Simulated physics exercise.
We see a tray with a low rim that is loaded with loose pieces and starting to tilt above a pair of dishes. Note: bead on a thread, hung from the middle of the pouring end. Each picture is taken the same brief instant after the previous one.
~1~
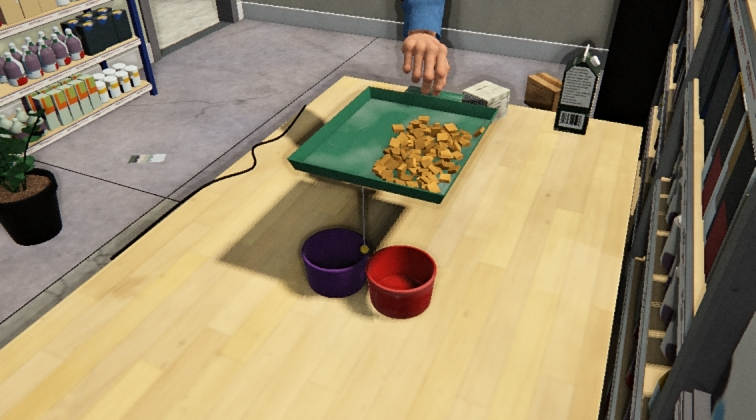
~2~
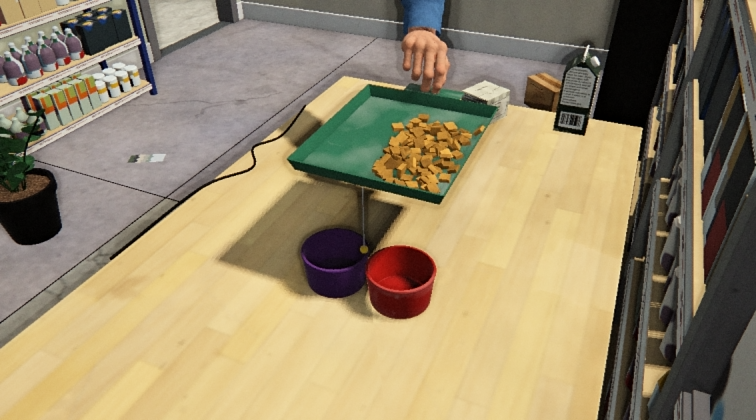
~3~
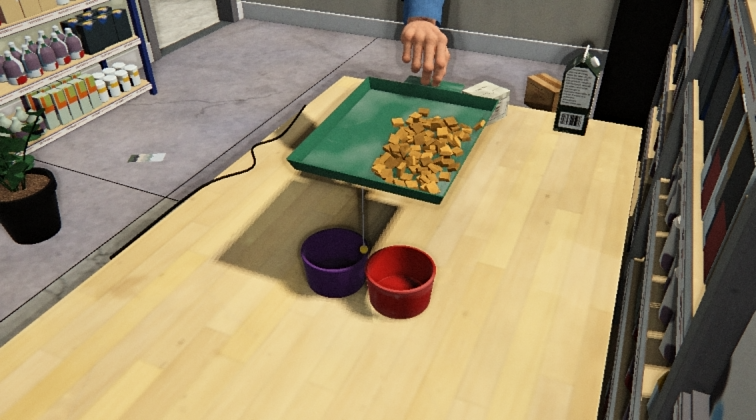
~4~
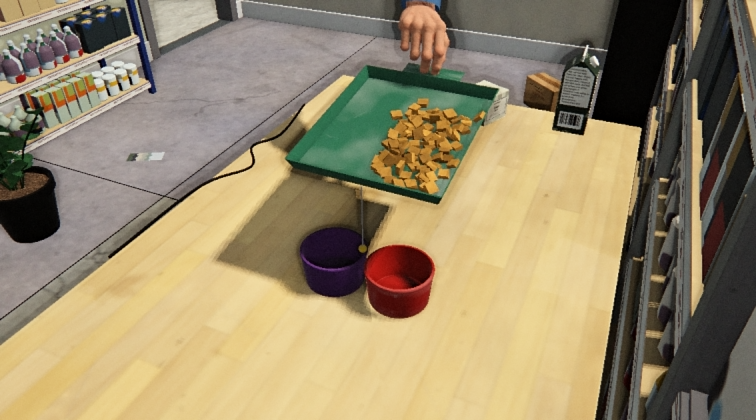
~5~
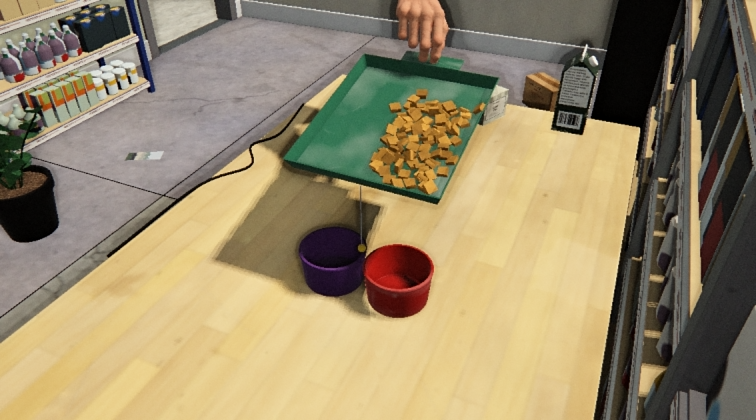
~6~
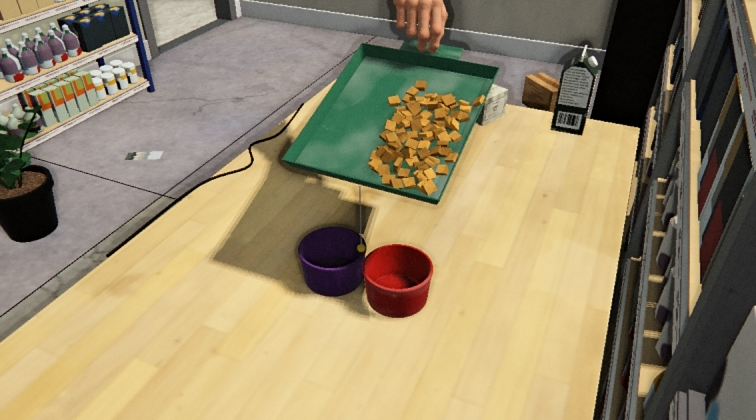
On a wooden table, a hand raises the back of a green tray holding cereal squares.
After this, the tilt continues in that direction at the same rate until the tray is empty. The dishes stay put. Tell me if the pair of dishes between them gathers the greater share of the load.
They do not.
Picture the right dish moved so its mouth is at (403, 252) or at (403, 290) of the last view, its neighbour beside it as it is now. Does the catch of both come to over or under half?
First try: A minority; second try: A majority.
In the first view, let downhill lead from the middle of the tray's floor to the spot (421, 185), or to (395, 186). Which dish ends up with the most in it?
Rightward dish for the first, Rightward dish for the second.
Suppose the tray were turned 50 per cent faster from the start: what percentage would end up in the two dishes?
Share: Roughly 10%.
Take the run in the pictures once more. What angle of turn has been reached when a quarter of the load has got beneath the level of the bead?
The tilt then is about 90°.
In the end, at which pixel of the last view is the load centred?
Close to (359, 334) in the last picture.
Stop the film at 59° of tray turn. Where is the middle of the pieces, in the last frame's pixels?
Around (397, 165).
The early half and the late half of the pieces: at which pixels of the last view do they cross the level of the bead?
(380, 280), then (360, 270).
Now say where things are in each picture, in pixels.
The first frame shows corners of the pouring end at (294, 157) and (440, 191), level; middle of the load at (416, 153), cereal squares; left dish at (321, 281); right dish at (388, 301); bead on its thread at (365, 249).
The second frame shows corners of the pouring end at (294, 157) and (440, 192), level; middle of the load at (416, 152).
The third frame shows corners of the pouring end at (293, 157) and (440, 192), tipped barely, level across its low end; middle of the load at (416, 149).
The fourth frame shows corners of the pouring end at (292, 157) and (438, 193), tipped a little, level across its low end; middle of the load at (415, 144).
The fifth frame shows corners of the pouring end at (290, 156) and (437, 194), tipped a little, level across its low end; middle of the load at (414, 140).
The sixth frame shows corners of the pouring end at (289, 157) and (436, 195), tipped clearly, level across its low end; middle of the load at (413, 136); left dish at (318, 279); right dish at (384, 300).
Soon, tray tipped steeply; nearly all on the tray; a stray few in the air.
A while on, tray tipped right over; about half on the tray; a small part in the right dish; about a third outside both; a small part in the air.
Towards the end, tray tipped past a quarter turn; a small part in the right dish; most outside both.
Finally, tray tipped past a quarter turn; a small part in the right dish; none in the left dish; most outside both.
